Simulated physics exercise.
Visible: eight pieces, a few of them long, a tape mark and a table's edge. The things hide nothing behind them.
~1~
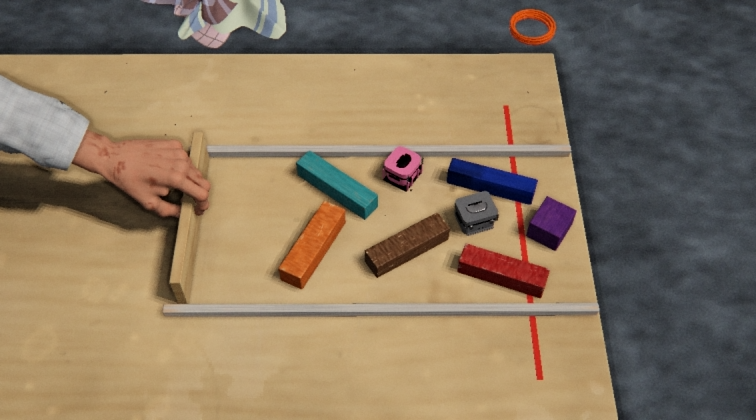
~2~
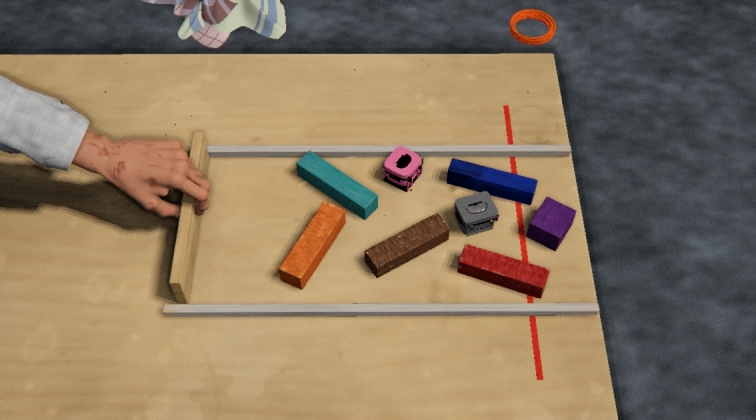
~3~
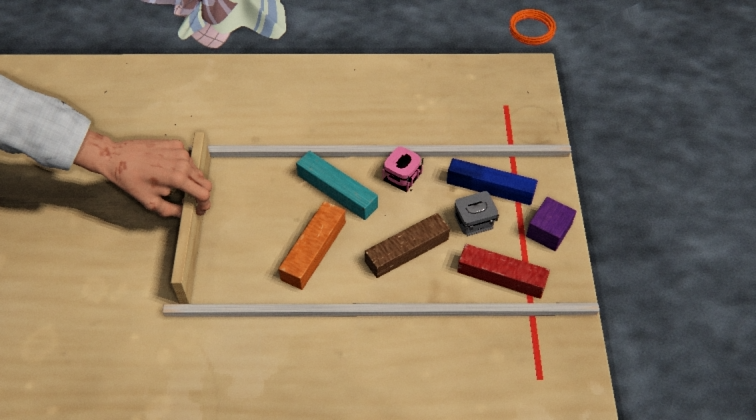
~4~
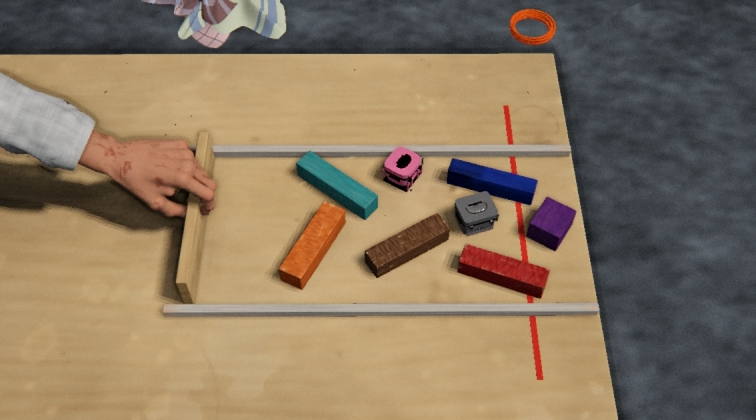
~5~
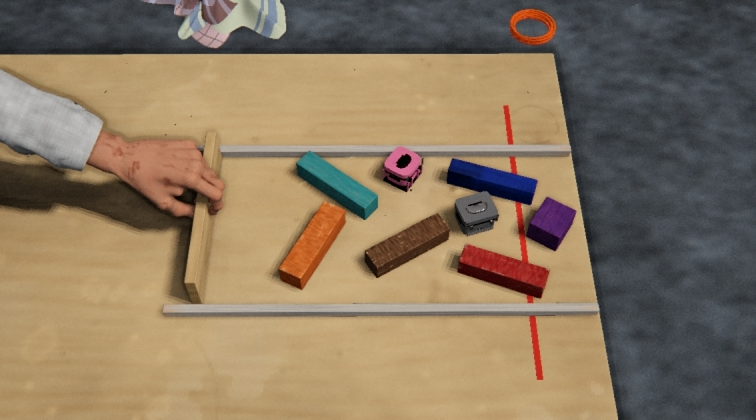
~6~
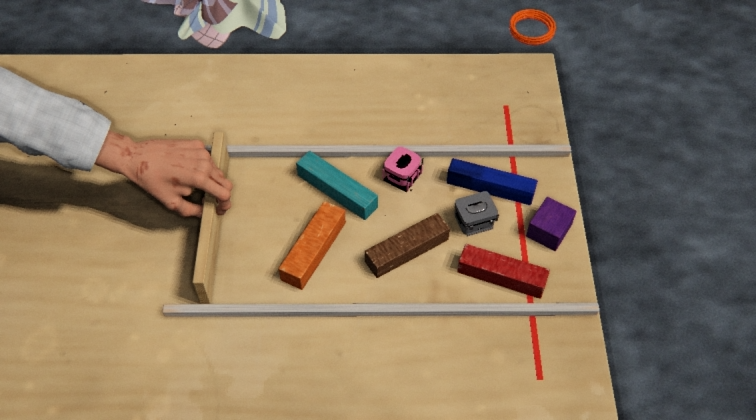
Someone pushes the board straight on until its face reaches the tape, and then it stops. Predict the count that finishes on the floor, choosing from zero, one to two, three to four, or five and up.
The count on the floor is three to four.
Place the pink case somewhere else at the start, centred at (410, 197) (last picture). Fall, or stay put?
I reckon from there it stays aboard.
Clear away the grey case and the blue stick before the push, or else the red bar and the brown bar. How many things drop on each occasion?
Fallen: 2 in the first try, 1 in the other.
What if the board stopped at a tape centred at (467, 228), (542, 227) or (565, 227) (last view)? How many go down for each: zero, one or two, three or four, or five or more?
Trial 1 - not one; trial 2 - five or more; trial 3 - 5 or more.
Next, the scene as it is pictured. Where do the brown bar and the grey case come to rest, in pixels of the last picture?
The first one ends at (582, 247), the second at (573, 190).
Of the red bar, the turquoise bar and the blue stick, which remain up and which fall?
The red bar ends up below; the turquoise bar stays put; and the blue stick ends up below.
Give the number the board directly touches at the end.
Contact count: 2.
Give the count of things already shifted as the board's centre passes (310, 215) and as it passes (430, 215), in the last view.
I count 2 first and 7 after.
A little later, none off yet; purple block at rest near (551, 224); red bar at rest near (503, 271); blue stick at rest near (491, 181).
When it is over, the number that fall off is three or four; down, blue stick, red bar and purple block.
